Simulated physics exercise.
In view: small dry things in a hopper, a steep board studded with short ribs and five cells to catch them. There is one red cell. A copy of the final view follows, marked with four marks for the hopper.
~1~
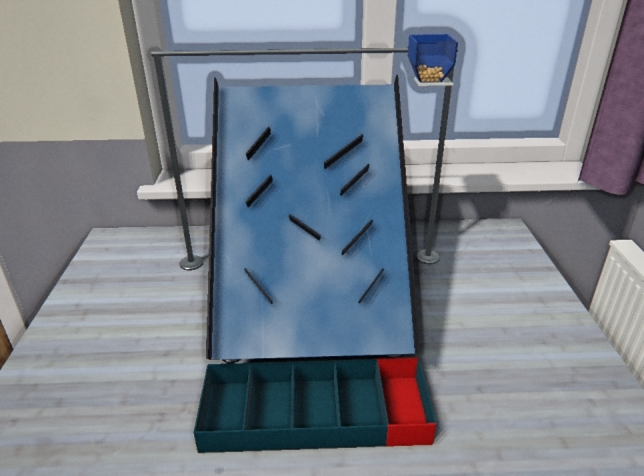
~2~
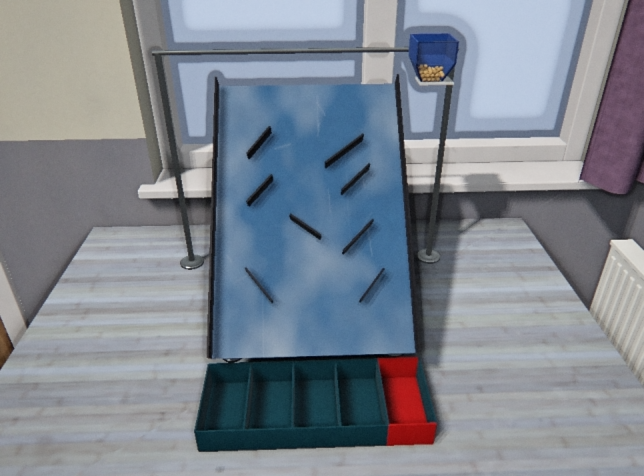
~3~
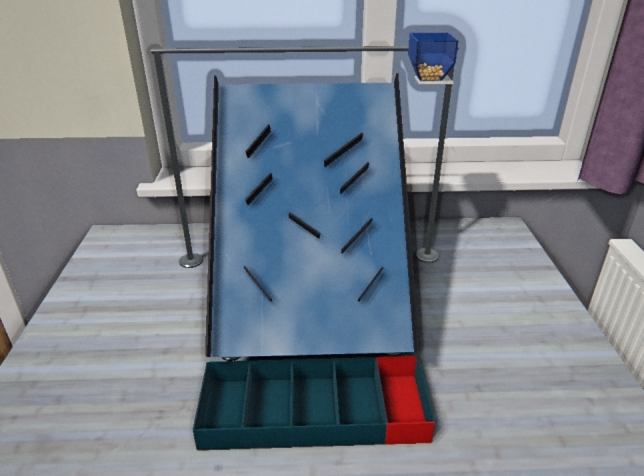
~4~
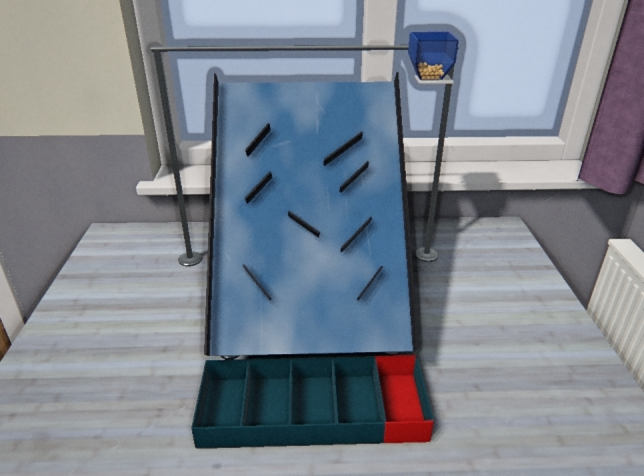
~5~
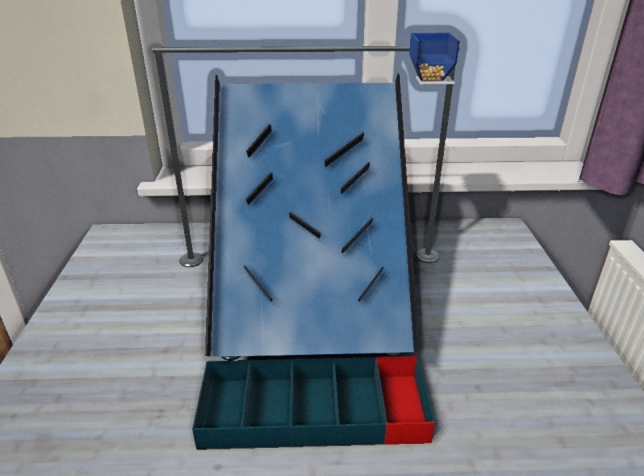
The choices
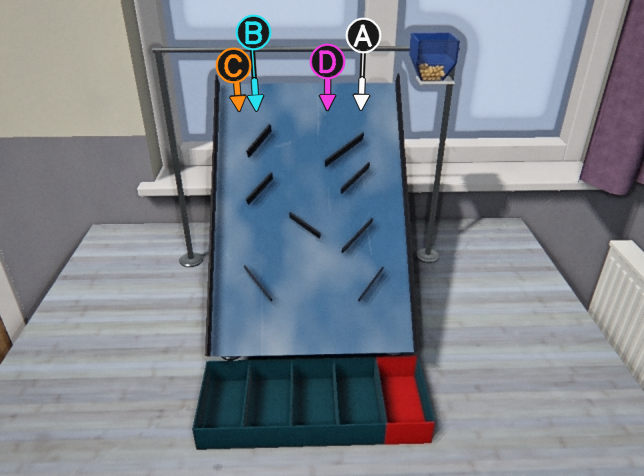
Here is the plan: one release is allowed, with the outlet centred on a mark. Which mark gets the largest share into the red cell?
Mark A does it best.
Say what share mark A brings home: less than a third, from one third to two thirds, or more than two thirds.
Mark A gives from one third to two thirds.
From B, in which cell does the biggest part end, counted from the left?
It is the first one.
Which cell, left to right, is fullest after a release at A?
It is the fifth one.
On the marked copy, mark A meets the board at (361, 104); mark B meets the board at (256, 105); mark C meets the board at (238, 105); mark D meets the board at (327, 104).
With A, about half in the red cell, about half in other cells.
With B, none in the red cell, all in other cells.
With C, none in the red cell, nearly all in other cells, a stray few outside the box.
With D, none in the red cell, all in other cells.
